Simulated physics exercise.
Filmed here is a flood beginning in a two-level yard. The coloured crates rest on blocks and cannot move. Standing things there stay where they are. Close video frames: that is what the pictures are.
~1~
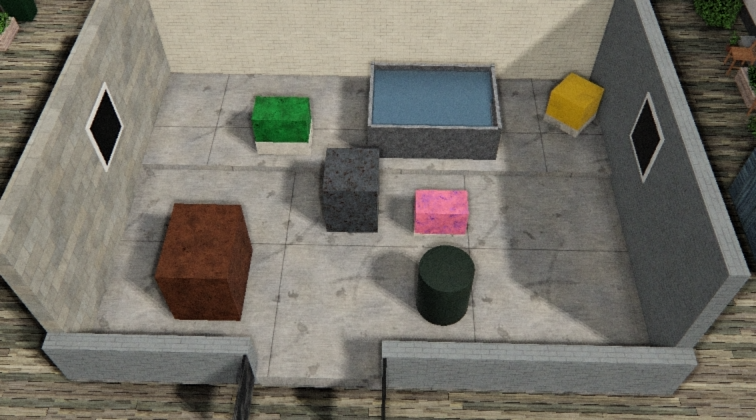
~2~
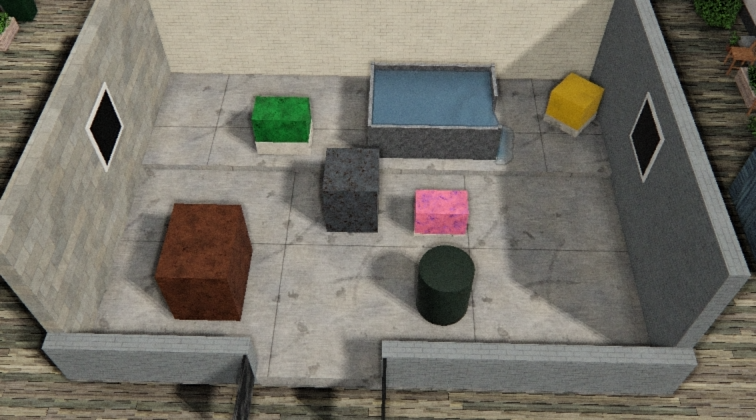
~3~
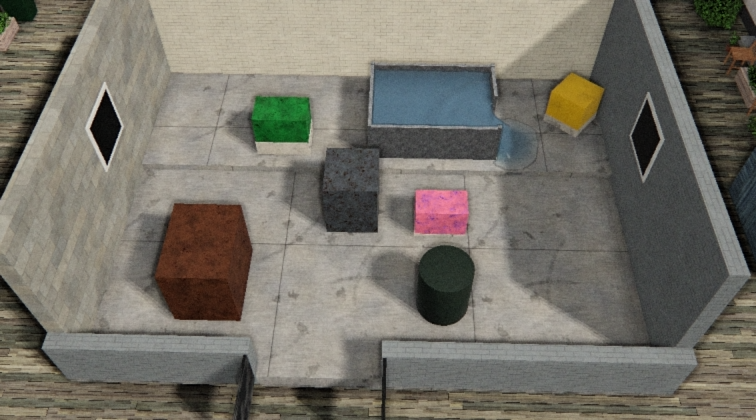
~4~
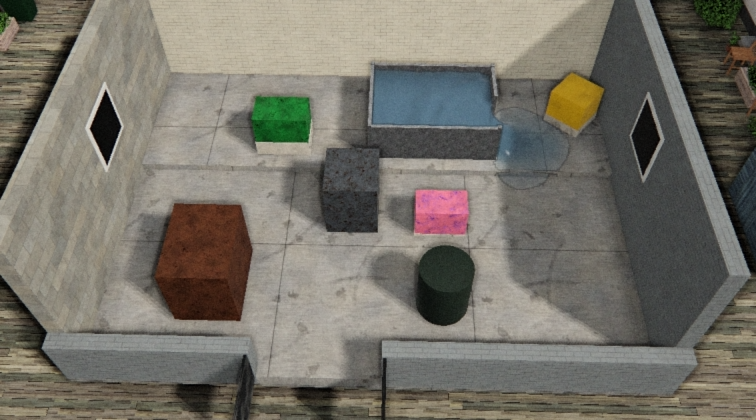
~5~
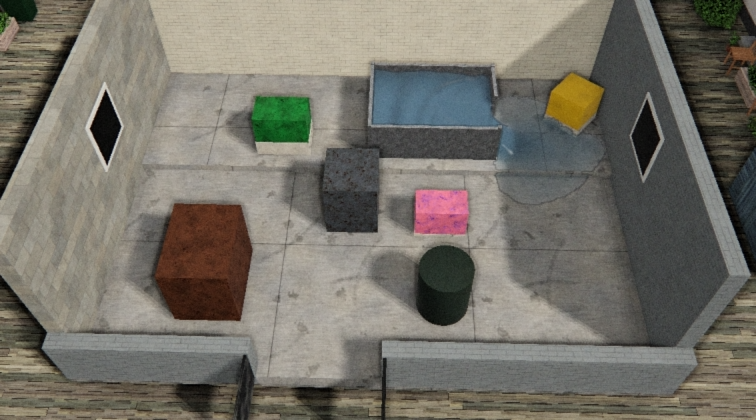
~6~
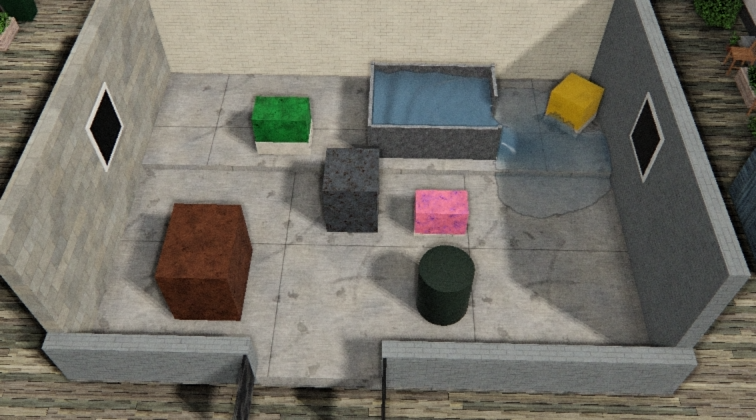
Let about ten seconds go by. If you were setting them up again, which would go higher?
I'd say the pink crate goes higher, the yellow crate goes higher, the green crate can stay.
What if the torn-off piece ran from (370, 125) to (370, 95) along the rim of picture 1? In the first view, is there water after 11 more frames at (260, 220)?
Logged for the spot: In a puddle.
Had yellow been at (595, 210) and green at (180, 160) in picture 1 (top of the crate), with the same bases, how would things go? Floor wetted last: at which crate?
Answer: The green-painted one.
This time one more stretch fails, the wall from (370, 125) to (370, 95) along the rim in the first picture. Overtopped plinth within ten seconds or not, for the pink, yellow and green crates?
The pink crate never gets wet; the yellow crate never gets wet; the green crate is flooded.
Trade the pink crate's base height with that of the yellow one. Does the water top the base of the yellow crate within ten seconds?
Verdict on the yellow crate: It gets flooded.
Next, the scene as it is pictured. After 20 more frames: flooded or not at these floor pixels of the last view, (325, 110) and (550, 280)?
Dry, wet.
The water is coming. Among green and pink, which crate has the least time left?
The pink one comes first.
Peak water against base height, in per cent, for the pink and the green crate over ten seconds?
150 %, then 10 %.
A moment on, water covers 15 % of the floor; the pink crate not reached, the yellow crate water round its plinth, the green crate not reached.
Next, water covers 20 % of the floor; the pink crate not reached, the yellow crate water round its plinth, the green crate not reached.
Then, water covers 30 % of the floor; the pink crate not reached, the yellow crate water round its plinth, the green crate not reached.
Later, water covers 55 % of the floor; the pink crate water round its plinth, the yellow crate water round its plinth, the green crate water round its plinth.
In the end, water covers 90 % of the floor; the pink crate was topped, the yellow crate was topped, the green crate stayed above the water.
